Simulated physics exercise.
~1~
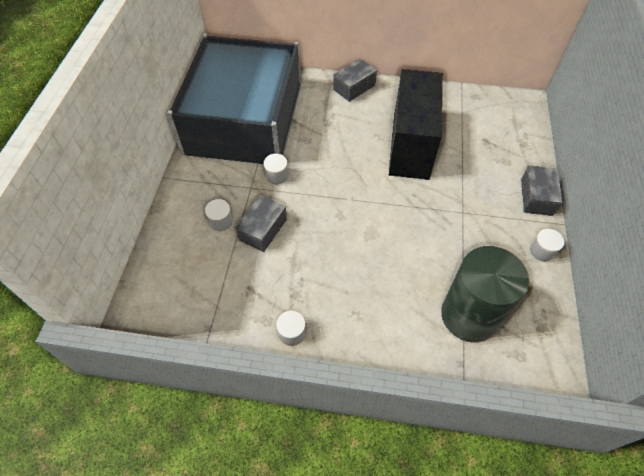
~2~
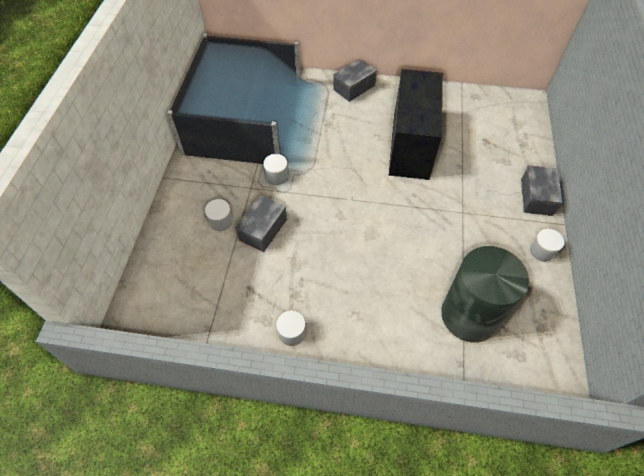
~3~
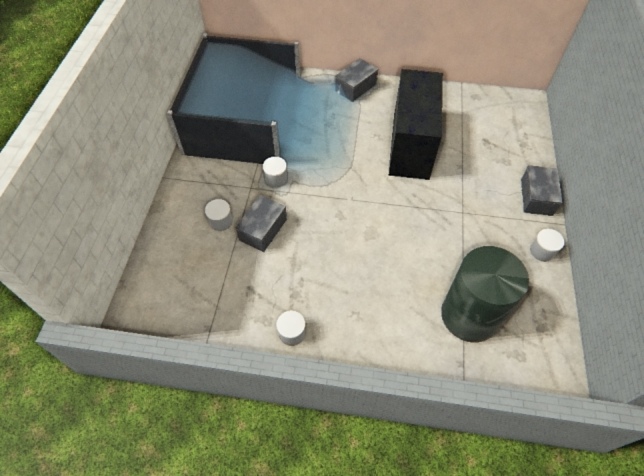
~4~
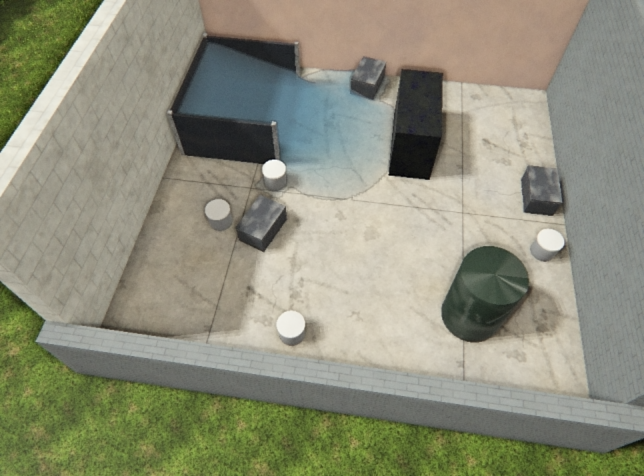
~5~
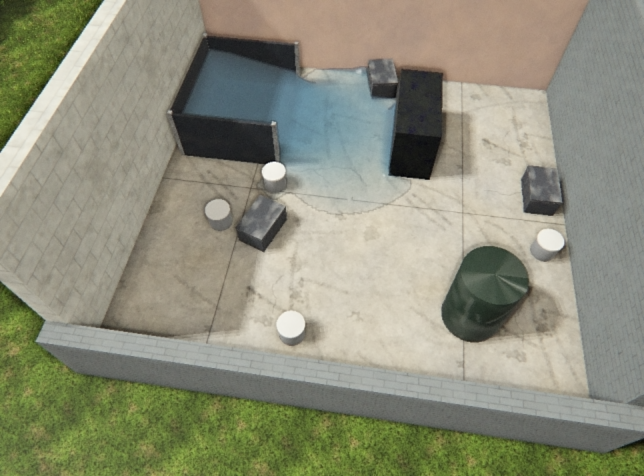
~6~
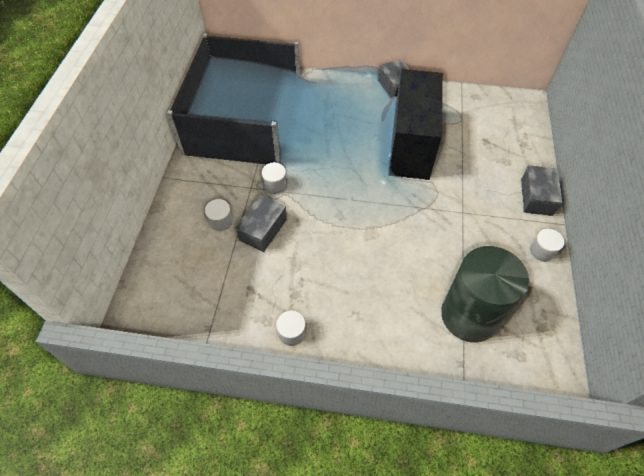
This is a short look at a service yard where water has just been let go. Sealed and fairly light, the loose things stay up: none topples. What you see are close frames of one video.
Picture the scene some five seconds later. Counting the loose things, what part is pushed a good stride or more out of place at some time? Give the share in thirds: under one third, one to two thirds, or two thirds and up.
One to two thirds.
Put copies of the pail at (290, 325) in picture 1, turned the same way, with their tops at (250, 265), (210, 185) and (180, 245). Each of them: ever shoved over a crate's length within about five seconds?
Here's how it goes: Sent far off, never gets far, and lastly never gets far.
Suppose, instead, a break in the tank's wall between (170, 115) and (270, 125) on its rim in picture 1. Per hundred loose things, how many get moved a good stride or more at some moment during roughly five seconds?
About 90 per cent.
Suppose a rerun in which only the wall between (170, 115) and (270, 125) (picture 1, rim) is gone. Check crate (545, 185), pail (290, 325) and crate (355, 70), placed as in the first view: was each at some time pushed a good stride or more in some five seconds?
First covers that distance, second covers that distance, third stays short of it.
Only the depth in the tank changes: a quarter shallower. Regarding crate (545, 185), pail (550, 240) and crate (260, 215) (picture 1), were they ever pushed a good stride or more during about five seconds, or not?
Note, listed order: Covered it / covered it / didn't cover it.
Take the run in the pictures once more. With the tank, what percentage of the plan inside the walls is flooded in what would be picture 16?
Estimate: 60 %.
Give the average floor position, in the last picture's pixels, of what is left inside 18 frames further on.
Around pixel (351, 262).
A moment on, 1 of 7 are well off their spots; 1 afloat.
Next, 1 of 7 are well off their spots; 1 afloat.
Later, 4 of 7 are well off their spots; 4 afloat.
In the end, 4 of 7 are well off their spots, and 4 have been at some point; 4 afloat.
